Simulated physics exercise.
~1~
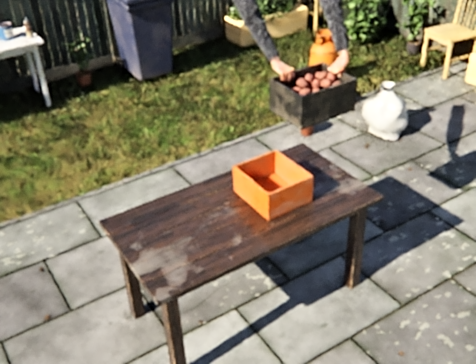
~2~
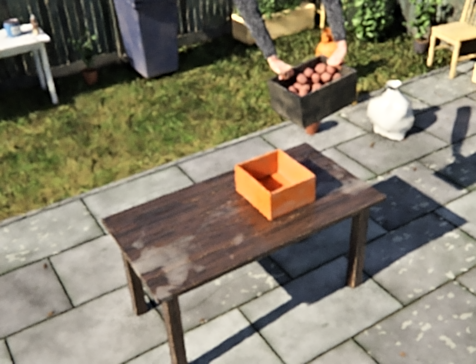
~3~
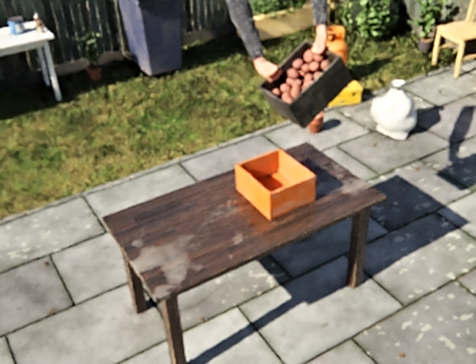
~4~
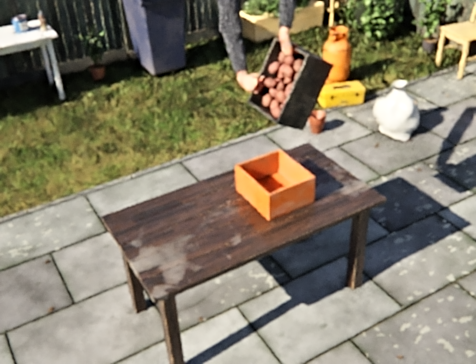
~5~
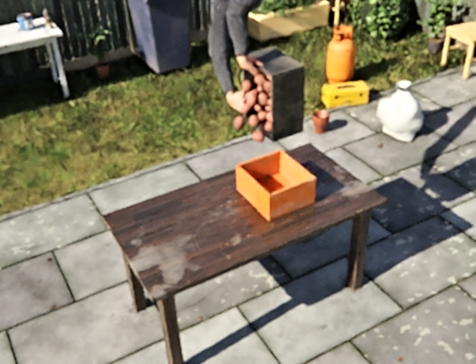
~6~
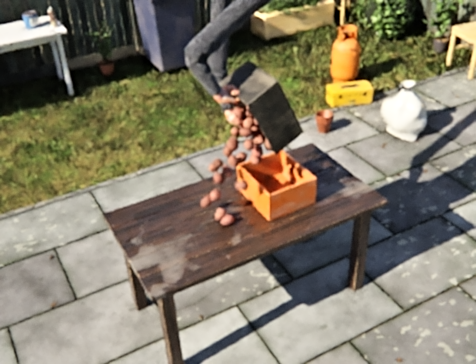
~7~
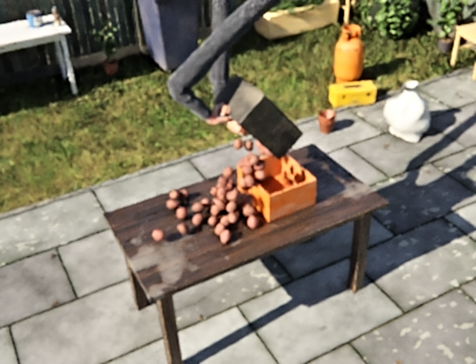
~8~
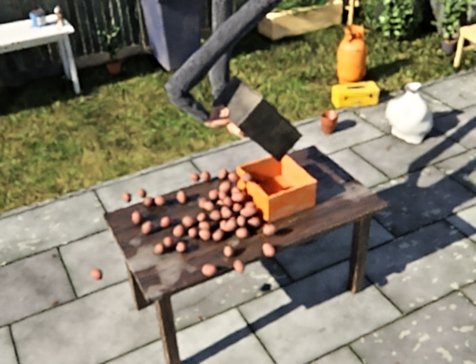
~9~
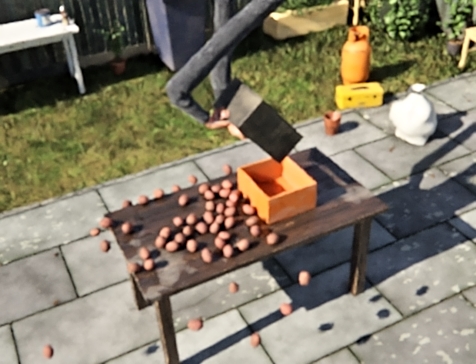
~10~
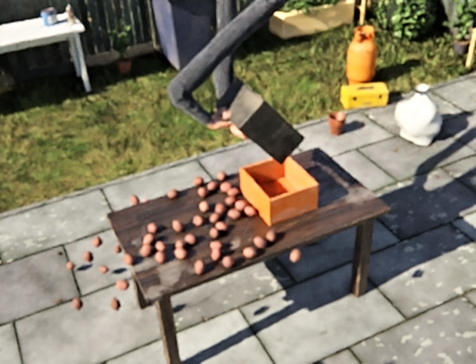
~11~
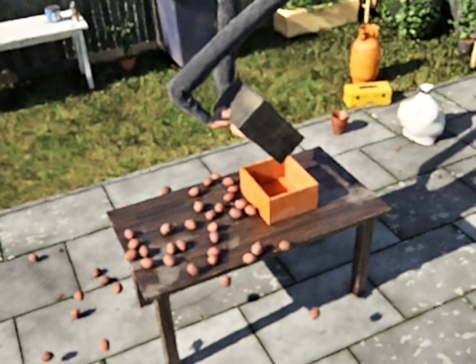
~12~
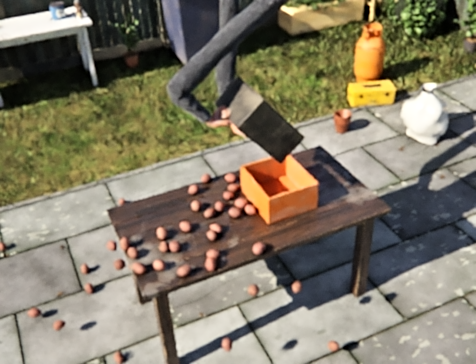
A person lifted a black box of red potatoes from the patio and tipped it over an orange box on a wooden table, but the potatoes spilled across the tabletop, and many rolled off onto the paving, leaving the orange box empty.
